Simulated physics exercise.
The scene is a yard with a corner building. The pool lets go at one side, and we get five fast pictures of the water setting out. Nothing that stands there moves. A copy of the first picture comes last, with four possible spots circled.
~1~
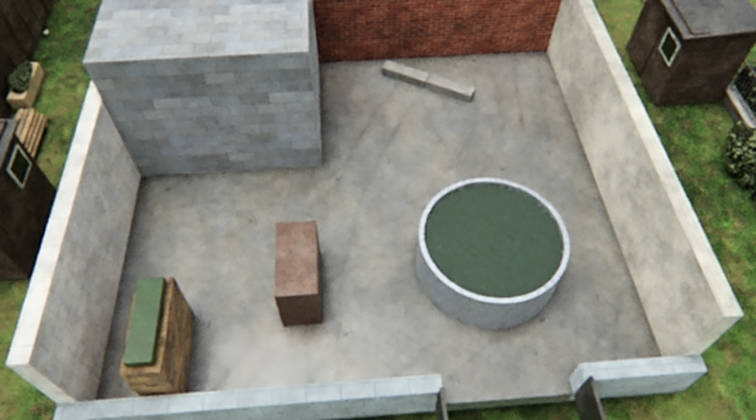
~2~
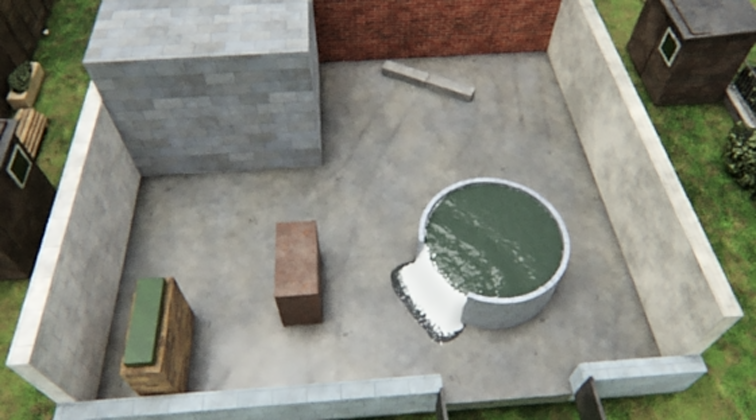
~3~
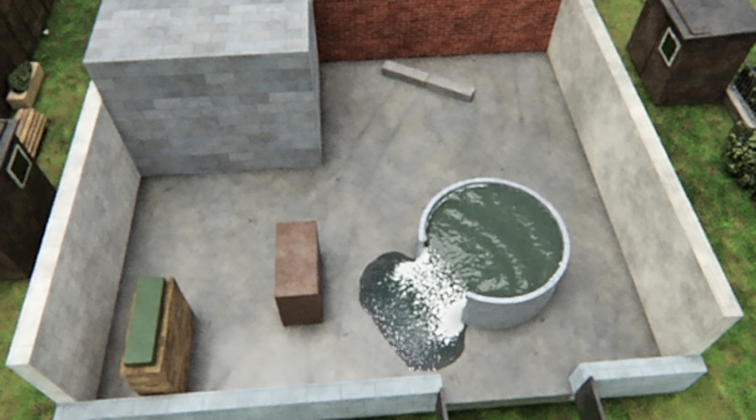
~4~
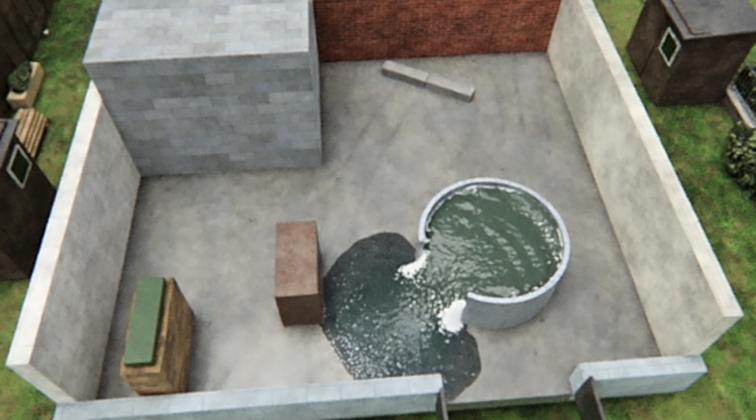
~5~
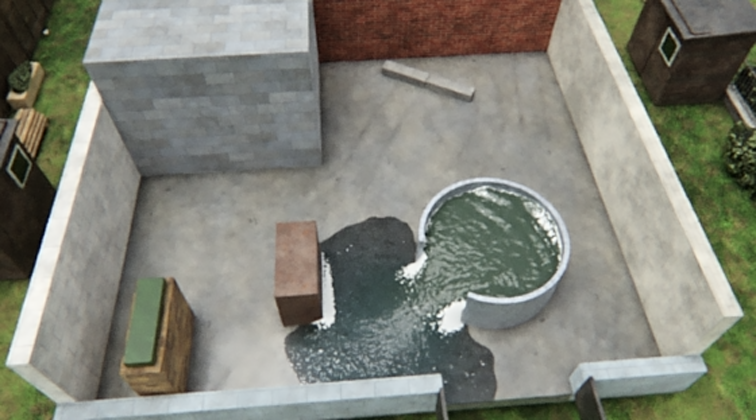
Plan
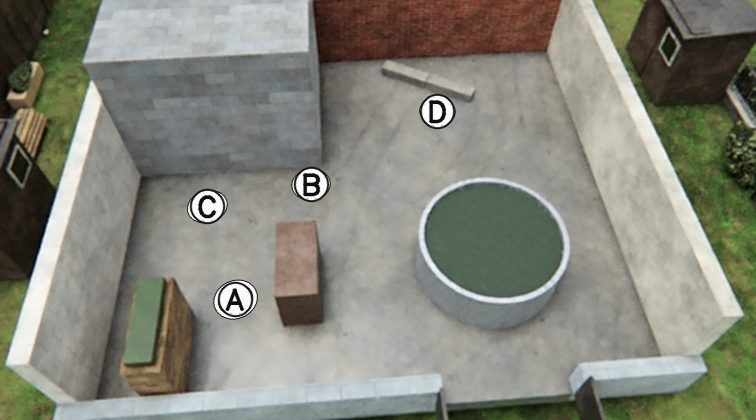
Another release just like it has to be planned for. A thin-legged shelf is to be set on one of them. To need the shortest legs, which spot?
Choose D.
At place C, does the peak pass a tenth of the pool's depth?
Yes, it does.
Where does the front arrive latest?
That would be D.
On the marked copy, A at (235, 299); B at (311, 184); C at (207, 206); D at (437, 111).
For place A, the water peaks at about 22 % of the depth that stood in the pool.
For place B, the water peaks at about 24 % of the depth that stood in the pool.
For place C, the water peaks at about 27 % of the depth that stood in the pool.
For place D, the water peaks at about 11 % of the depth that stood in the pool.
